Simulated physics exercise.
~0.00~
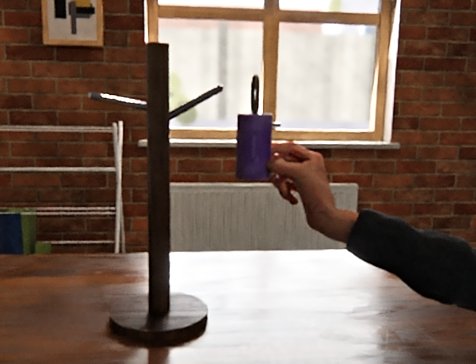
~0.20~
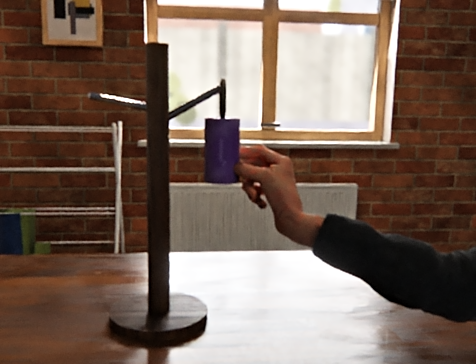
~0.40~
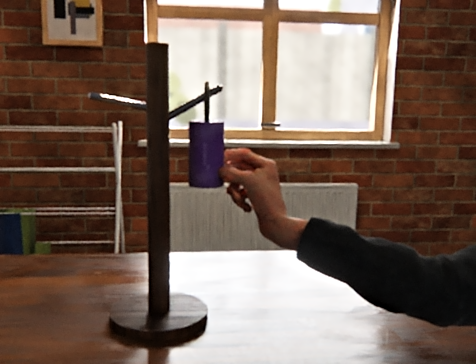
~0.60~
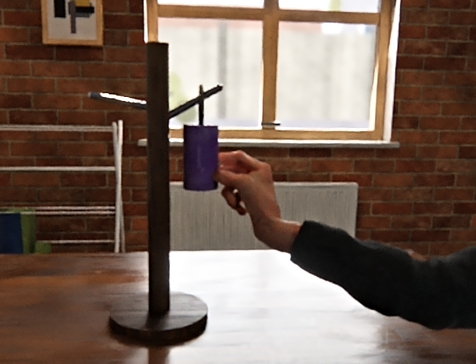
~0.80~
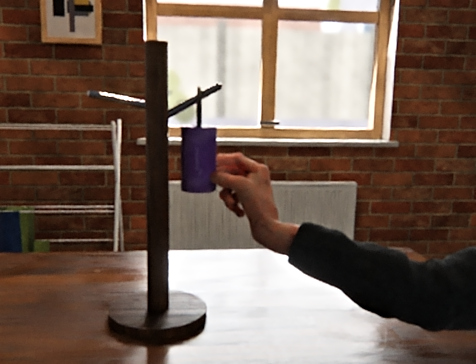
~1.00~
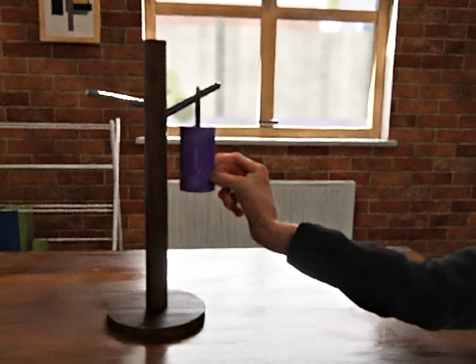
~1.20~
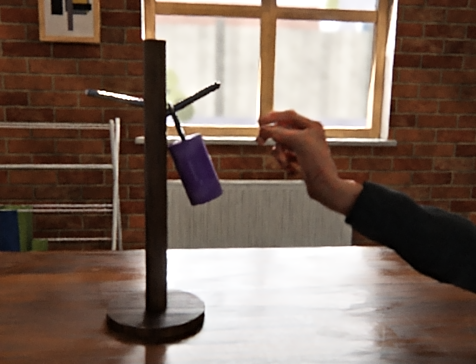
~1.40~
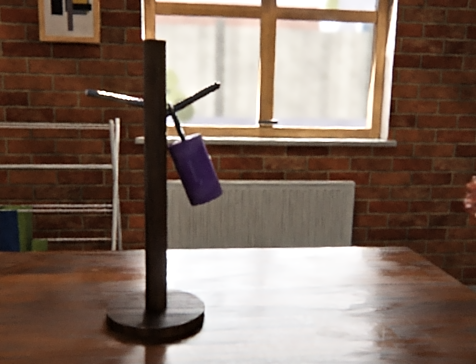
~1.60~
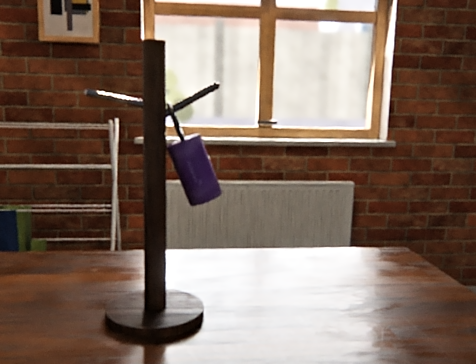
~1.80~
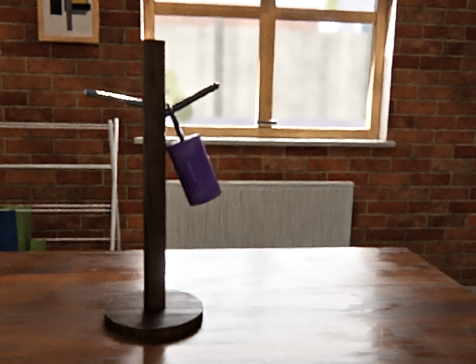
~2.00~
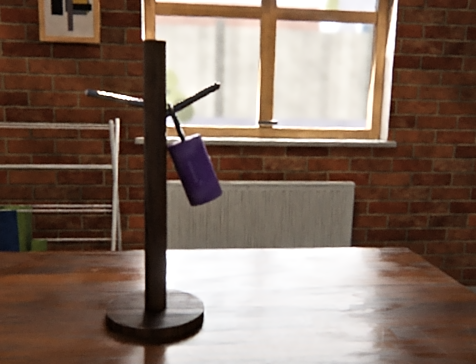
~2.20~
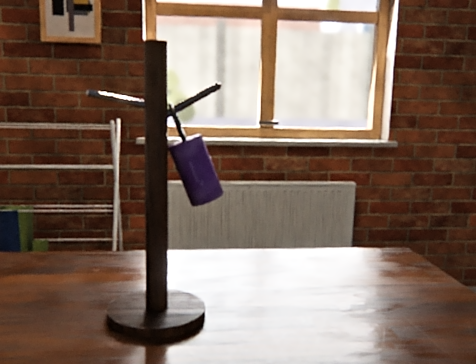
Purple cylinder with a looped handle being hung by a hand on a dark peg stand, tilting when released and staying hooked.
